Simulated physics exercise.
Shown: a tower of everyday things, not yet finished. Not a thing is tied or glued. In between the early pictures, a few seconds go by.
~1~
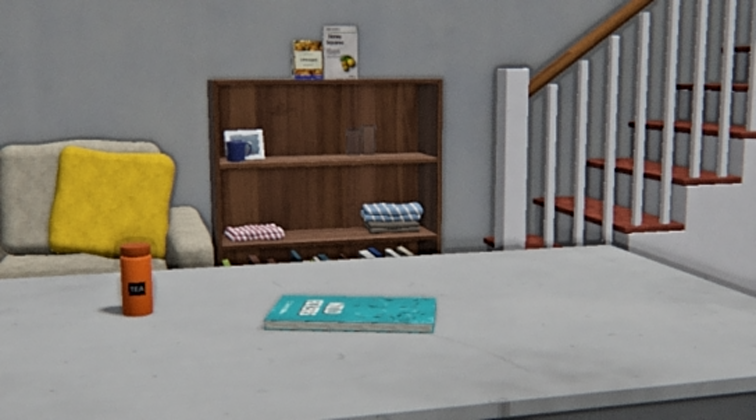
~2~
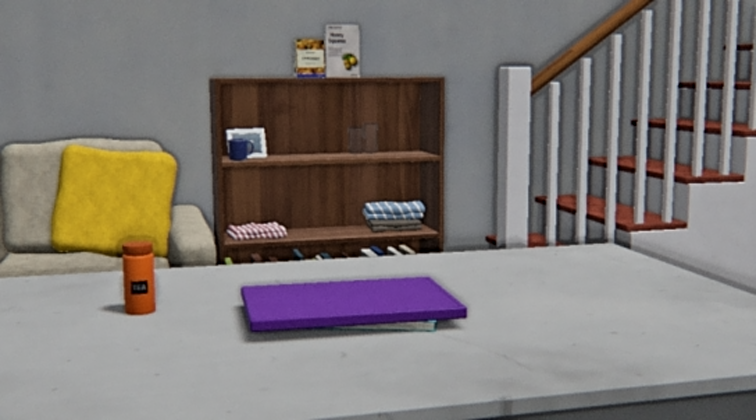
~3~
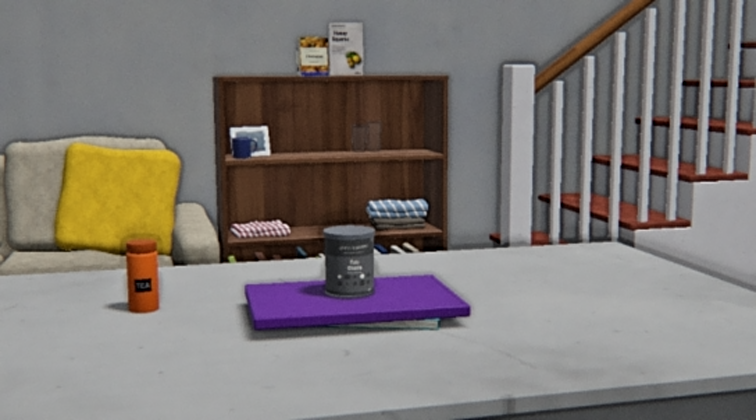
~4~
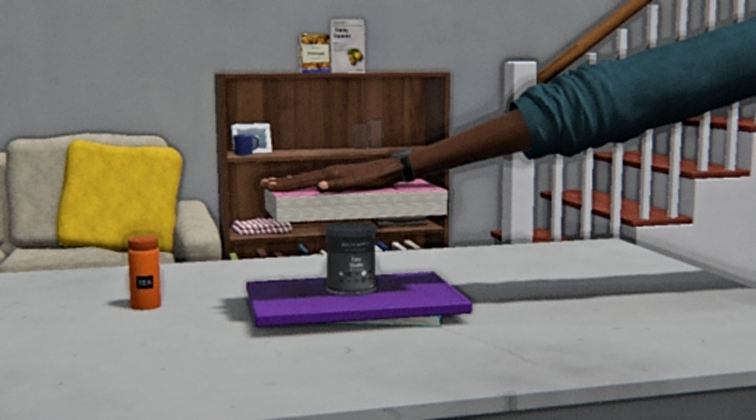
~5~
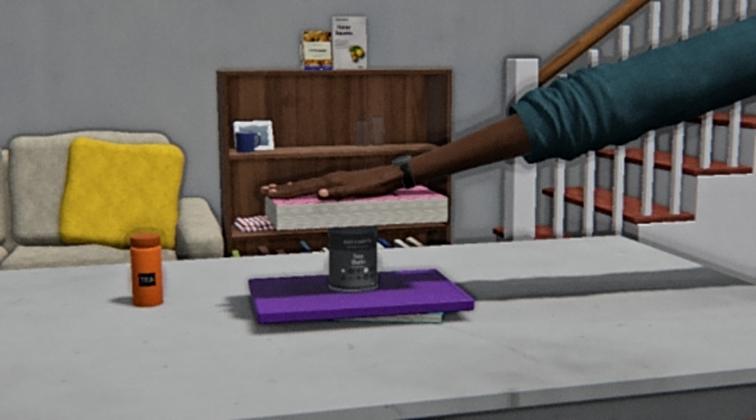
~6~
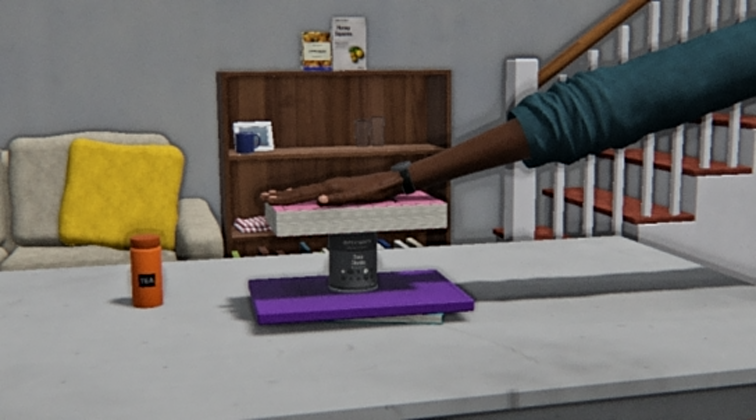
A hand lowering a thick pink book onto a dark canister, after a purple book and the canister appear atop a teal book.
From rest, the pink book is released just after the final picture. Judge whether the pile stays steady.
Judgement: The pile stays steady.
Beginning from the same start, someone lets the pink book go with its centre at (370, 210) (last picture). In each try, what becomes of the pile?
What happens next is that it remains steady.
Then, 0.50 s past the last view, nothing moves.
Then, 1.30 s past the last view, pink book resting near (354, 213).
Finally, all 5 still in place. Final places as the last picture's camera would see them, pink book near (354, 213). The pile keeps its balance.
